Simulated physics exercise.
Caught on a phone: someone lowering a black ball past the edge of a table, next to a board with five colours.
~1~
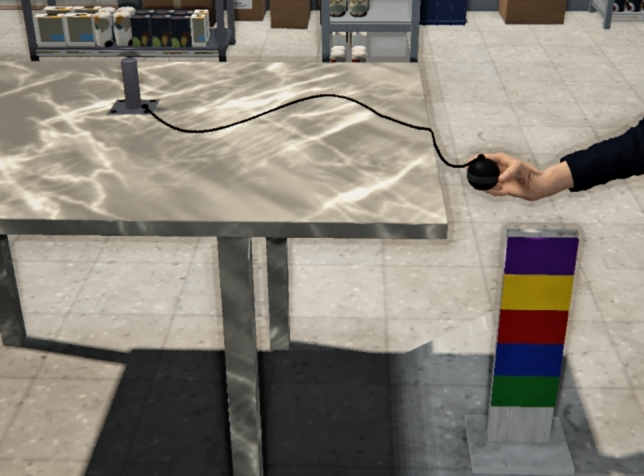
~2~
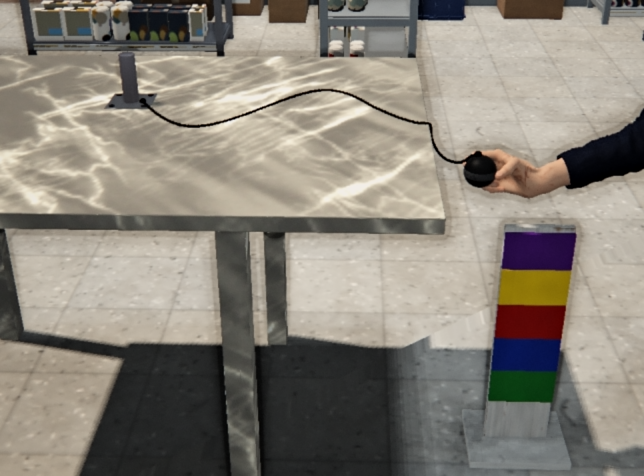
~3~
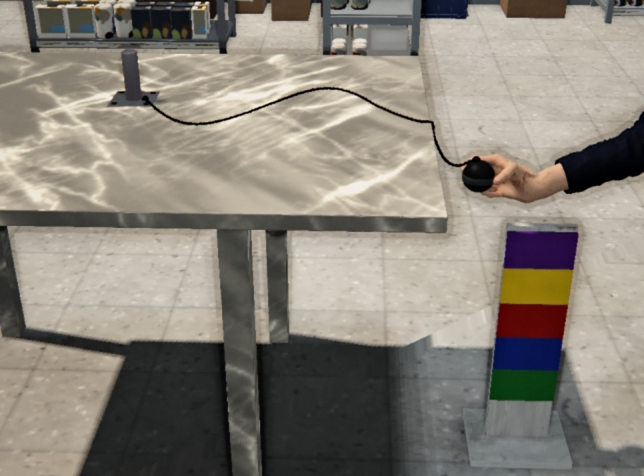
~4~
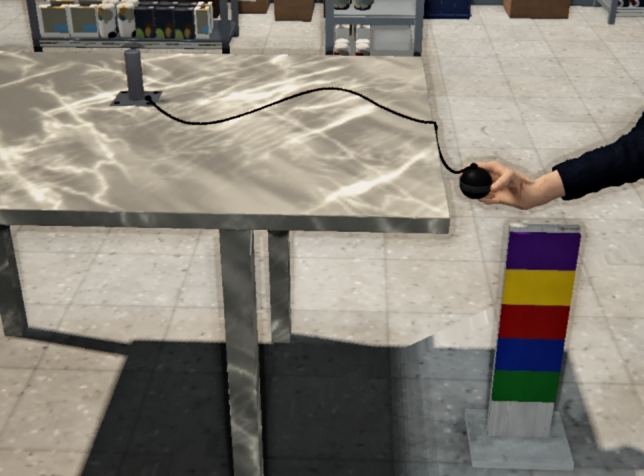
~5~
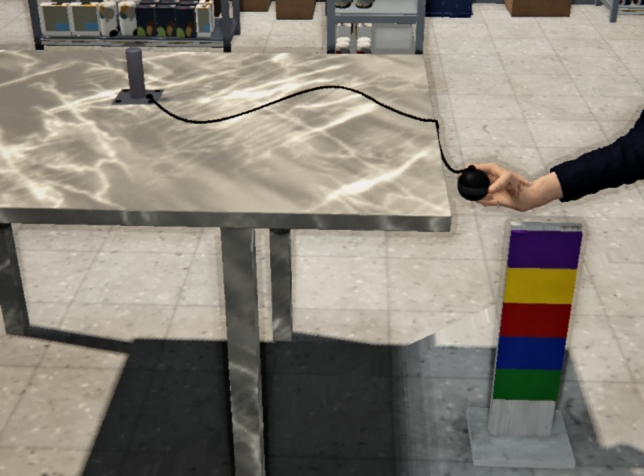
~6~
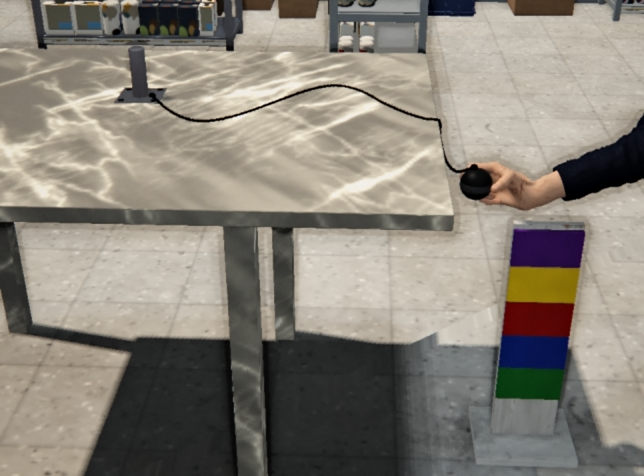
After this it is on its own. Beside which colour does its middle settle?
Its middle rests at the red band.
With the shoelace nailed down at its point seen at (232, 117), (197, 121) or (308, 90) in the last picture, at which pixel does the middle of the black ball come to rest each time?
Near (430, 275), (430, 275) and (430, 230).
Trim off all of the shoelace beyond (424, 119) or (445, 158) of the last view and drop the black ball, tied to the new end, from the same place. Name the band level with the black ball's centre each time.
Try by try: Purple; yellow.
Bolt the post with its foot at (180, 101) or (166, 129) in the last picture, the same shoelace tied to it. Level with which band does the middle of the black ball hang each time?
In that order: Blue; blue.
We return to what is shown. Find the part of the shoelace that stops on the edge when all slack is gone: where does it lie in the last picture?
Near (359, 91).
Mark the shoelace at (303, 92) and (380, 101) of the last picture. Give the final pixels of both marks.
Near (368, 113) and (437, 160).
Soon after, ball near (466, 282); level with yellow.
After that, ball near (413, 294); level with red.
And then, ball near (432, 306); level with red.
In the end, ball near (427, 306); level with red. The red one.
